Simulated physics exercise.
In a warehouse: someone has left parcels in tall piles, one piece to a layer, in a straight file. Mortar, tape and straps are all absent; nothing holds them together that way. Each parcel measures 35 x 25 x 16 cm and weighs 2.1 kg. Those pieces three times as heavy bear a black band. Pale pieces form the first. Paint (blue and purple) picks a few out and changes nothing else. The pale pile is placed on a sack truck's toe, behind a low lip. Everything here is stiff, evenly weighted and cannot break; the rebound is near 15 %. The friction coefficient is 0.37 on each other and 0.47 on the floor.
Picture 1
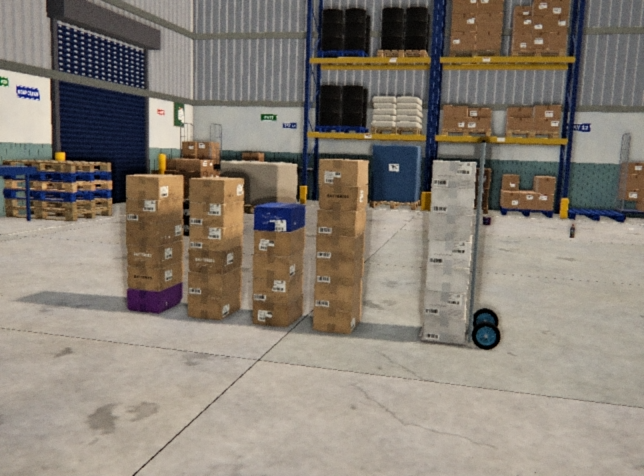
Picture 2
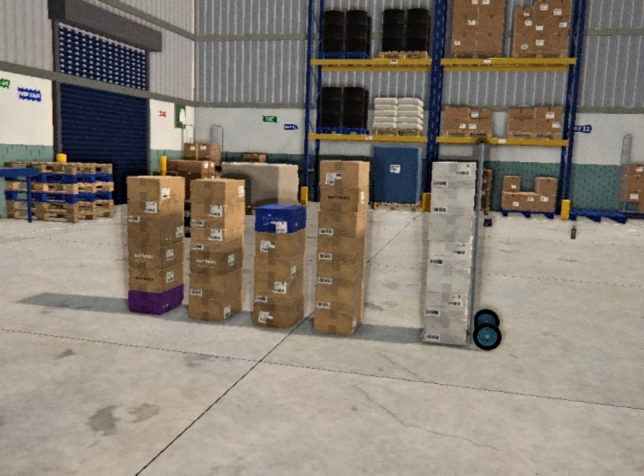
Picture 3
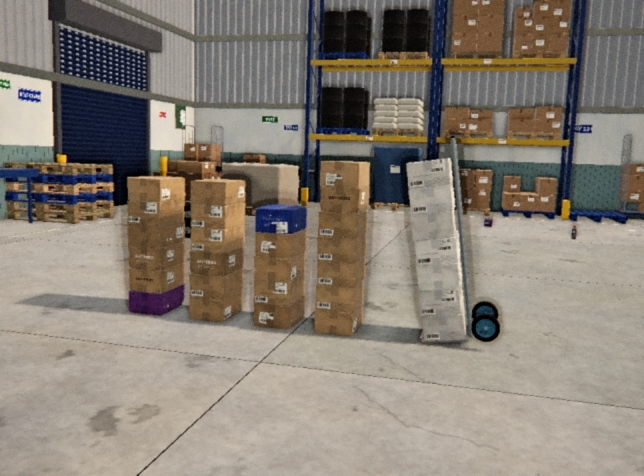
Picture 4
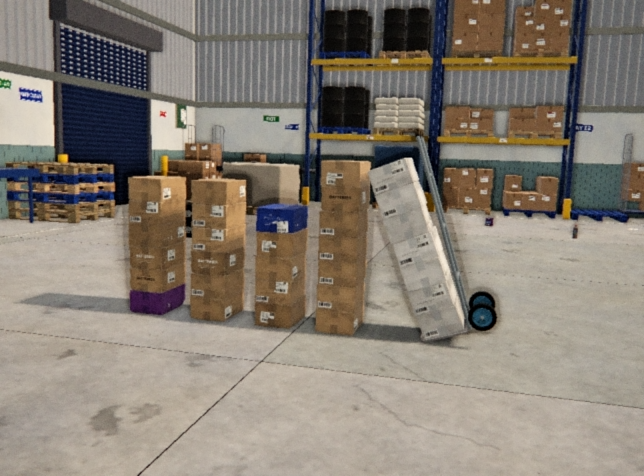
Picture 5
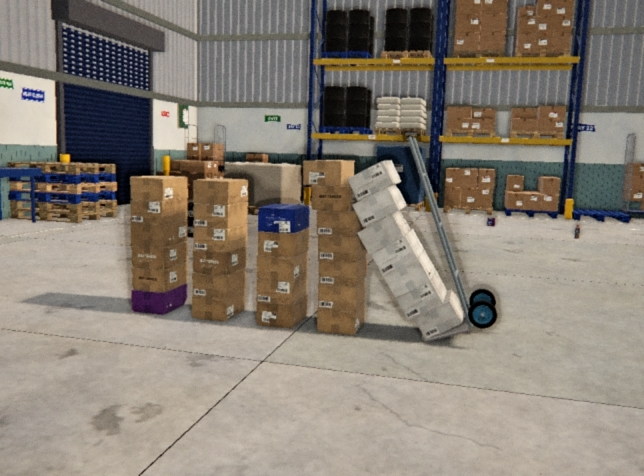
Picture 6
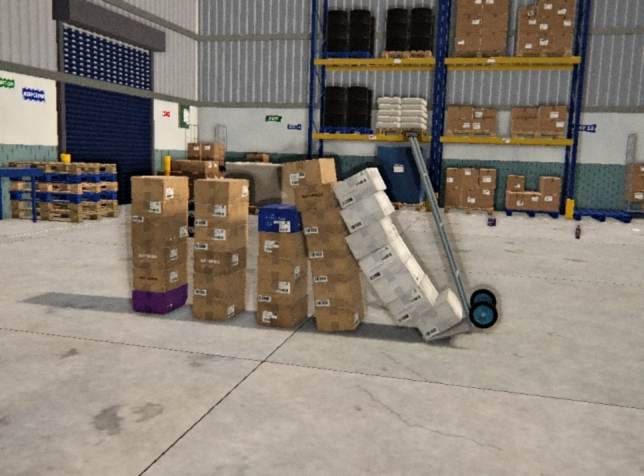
A hand truck carrying a tall stack of pale parcels tilts left, its stack leaning and spreading stepwise against the nearest brown stack, whose upper boxes shift left toward the neighbouring stack topped by a blue parcel.
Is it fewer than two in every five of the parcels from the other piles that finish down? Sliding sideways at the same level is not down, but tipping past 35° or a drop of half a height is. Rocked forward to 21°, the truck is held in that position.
No, it is more than two fifths.
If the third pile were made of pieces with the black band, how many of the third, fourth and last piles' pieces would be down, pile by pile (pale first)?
Pieces down: Third pile 0, fourth pile 0, last pile 0.
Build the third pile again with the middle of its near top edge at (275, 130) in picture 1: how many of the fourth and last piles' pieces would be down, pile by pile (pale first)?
Result: Fourth pile 6, last pile 6.
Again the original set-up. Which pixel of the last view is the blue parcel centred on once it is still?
Its centre finishes around pixel (148, 259) in the last picture.
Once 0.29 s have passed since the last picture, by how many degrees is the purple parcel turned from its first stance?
Tilt: Approx. 0°.
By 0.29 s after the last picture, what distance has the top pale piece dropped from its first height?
Some 20 centimetres.
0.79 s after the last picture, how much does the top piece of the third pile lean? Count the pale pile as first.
Lean: Near 20° off upright.
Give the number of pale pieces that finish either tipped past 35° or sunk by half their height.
Exactly 7 of the pale pieces.
Then, 0.29 s after the last picture, 7 of the pale pile down; none of the 24 other parcels down, 11 disturbed; blue parcel leaning 4°.
Then, 0.79 s after the last picture, 7 of the pale pile down; 3 of the 24 other parcels down; blue parcel leaning 23°, 58 mm lower.
Then, 1.61 s after the last picture, 7 of the pale pile down; 16 of the 24 other parcels down; purple parcel leaning 38°; blue parcel leaning 25°, 13 cm lower.
Then, 2.11 s after the last picture, 7 of the pale pile down; 19 of the 24 other parcels down; purple parcel leaning 39°; blue parcel leaning 39°, 34 cm lower.
At rest, 7 of the pale pile down; 19 of the 24 other parcels down; blue parcel leaning 39°, 36 cm lower; purple parcel leaning 39°. That is 79 per cent. As the last picture would show them, middles, blue parcel near (148, 259), purple parcel near (146, 287).
